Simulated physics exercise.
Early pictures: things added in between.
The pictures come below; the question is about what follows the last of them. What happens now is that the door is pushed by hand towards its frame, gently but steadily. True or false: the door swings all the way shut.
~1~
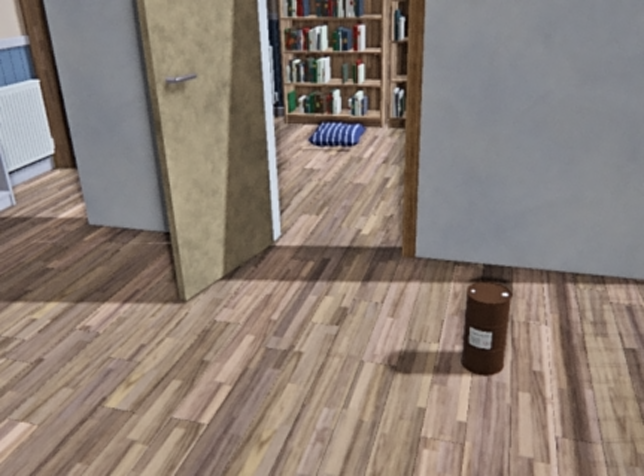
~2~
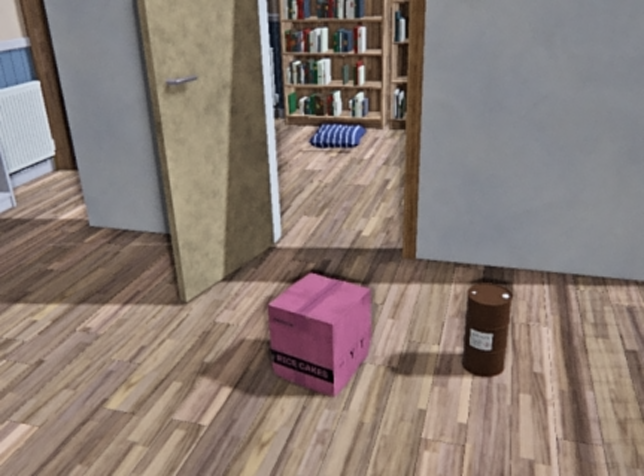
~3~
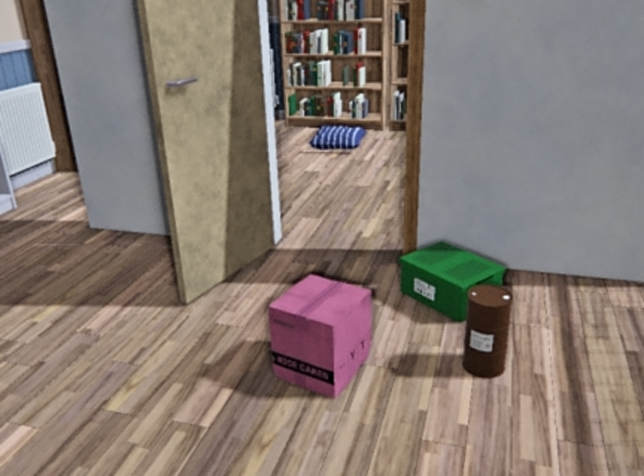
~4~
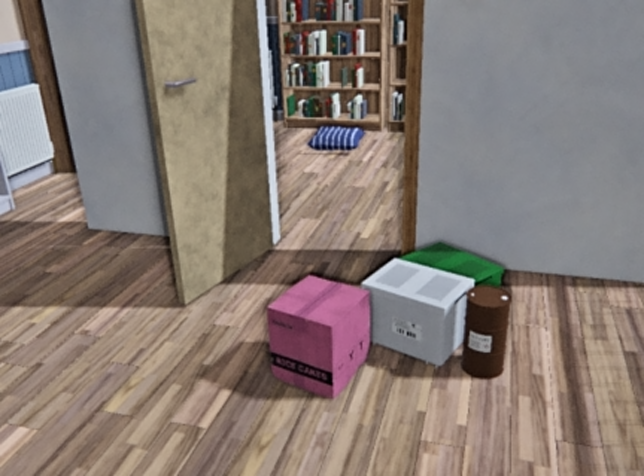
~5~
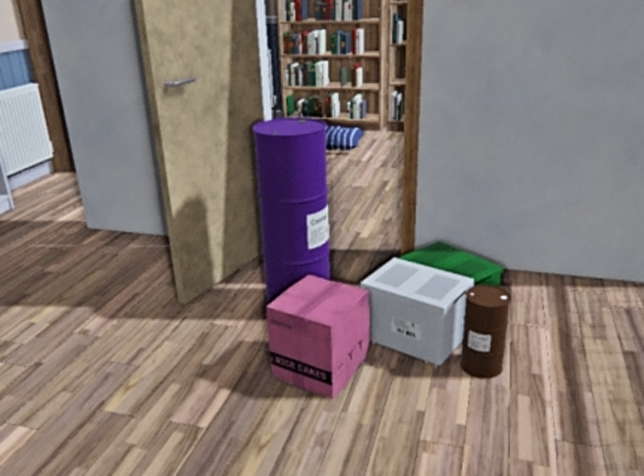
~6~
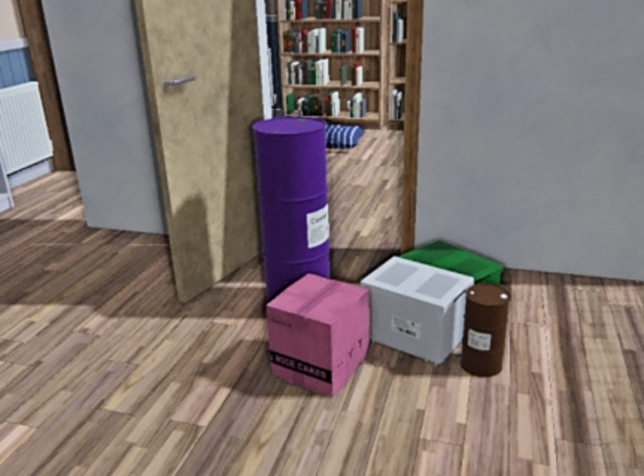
False - it remains partly open.
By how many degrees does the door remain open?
Angle: About 65°.
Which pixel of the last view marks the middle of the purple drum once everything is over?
The object finishes roughly at pixel (320, 218).
Then, 0.50 s later than the last frame, door at 94°.
Then, 0.80 s later than the last frame, door at 78°.
Then, 1.00 s later than the last frame, door at 70°; purple drum moved a little near (303, 219).
Then, 1.20 s later than the last frame, door at 66°; purple drum moved a little near (314, 218).
When it is over, door at 63°; all 5 as before. End places, in pixels of the last picture, purple drum near (320, 218).
